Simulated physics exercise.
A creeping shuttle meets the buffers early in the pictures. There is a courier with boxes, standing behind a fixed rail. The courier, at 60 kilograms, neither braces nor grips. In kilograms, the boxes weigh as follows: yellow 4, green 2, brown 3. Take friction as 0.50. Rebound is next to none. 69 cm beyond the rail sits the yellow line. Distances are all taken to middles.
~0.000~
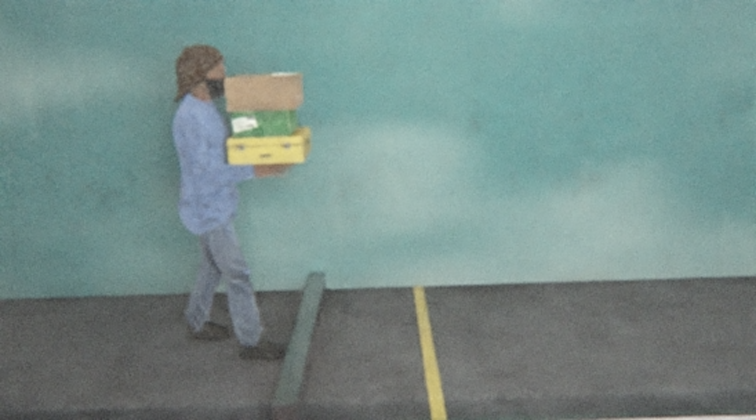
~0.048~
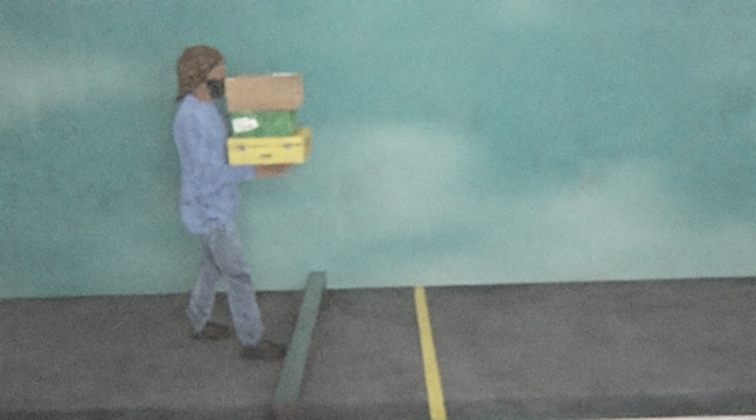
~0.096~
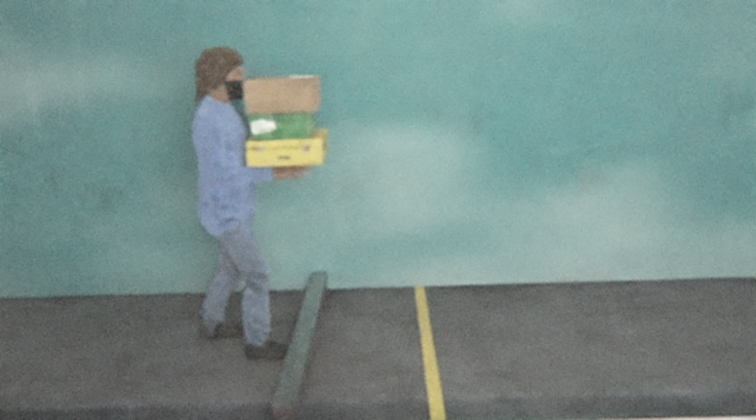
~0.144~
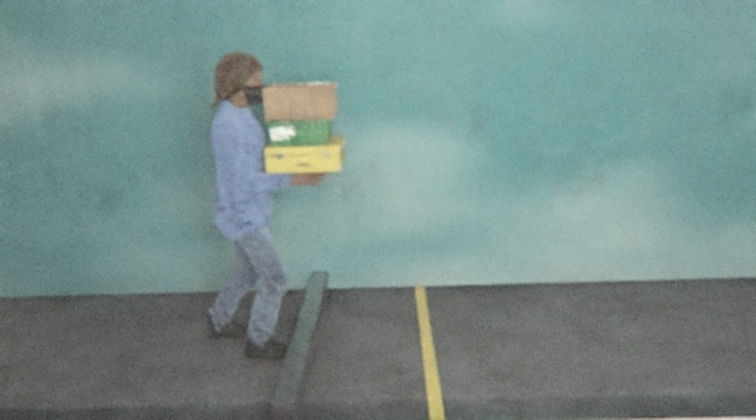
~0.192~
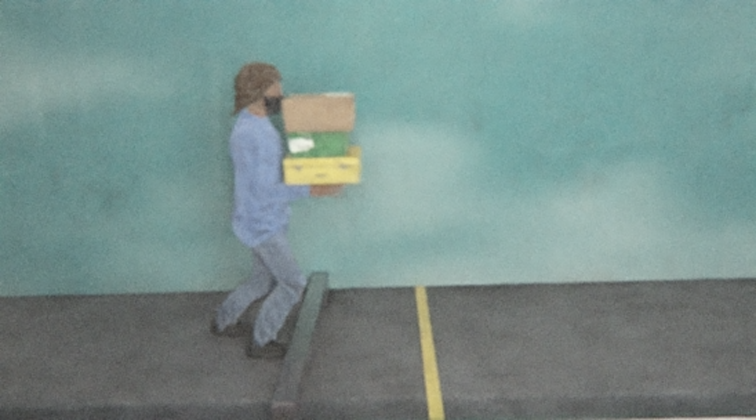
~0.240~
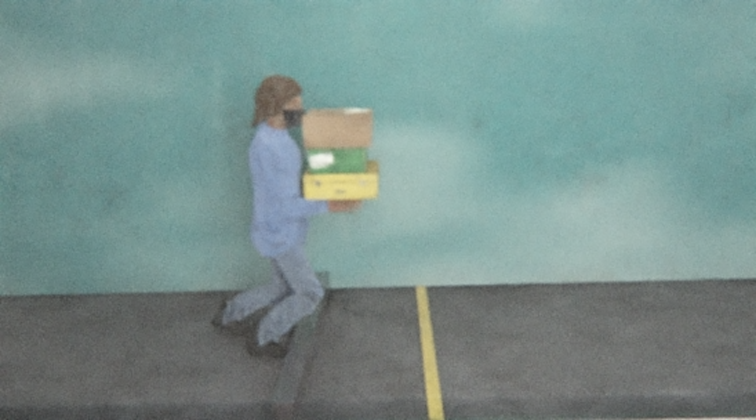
A masked courier carrying stacked boxes lurches right and sinks lower with bending knees.
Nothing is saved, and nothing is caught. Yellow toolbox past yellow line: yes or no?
Yes, past.
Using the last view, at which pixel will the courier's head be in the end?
Somewhere around (491, 249) in the last picture.
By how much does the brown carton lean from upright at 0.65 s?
It leans around 0° from upright.
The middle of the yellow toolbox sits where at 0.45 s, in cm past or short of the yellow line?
Past it by around 5 cm.
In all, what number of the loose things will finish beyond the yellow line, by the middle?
3.
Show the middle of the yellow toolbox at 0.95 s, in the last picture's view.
At that moment it is roughly at (478, 328).
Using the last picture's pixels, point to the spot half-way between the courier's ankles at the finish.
Estimate: About (305, 295).
After 0.45 s the yellow toolbox is 3 cm past the yellow line, tilted 15°, near (432, 284) in the last picture's view.
After 0.65 s the yellow toolbox is 22 cm past the yellow line, tilted 0°, near (468, 328) in the last picture's view; the courier's head 29 cm past the yellow line.
After 0.95 s the yellow toolbox is 27 cm past the yellow line, tilted 0°, near (478, 328) in the last picture's view.
After 2.9 s, yellow toolbox crosses the yellow line; green carton crosses the yellow line; brown carton crosses the yellow line.
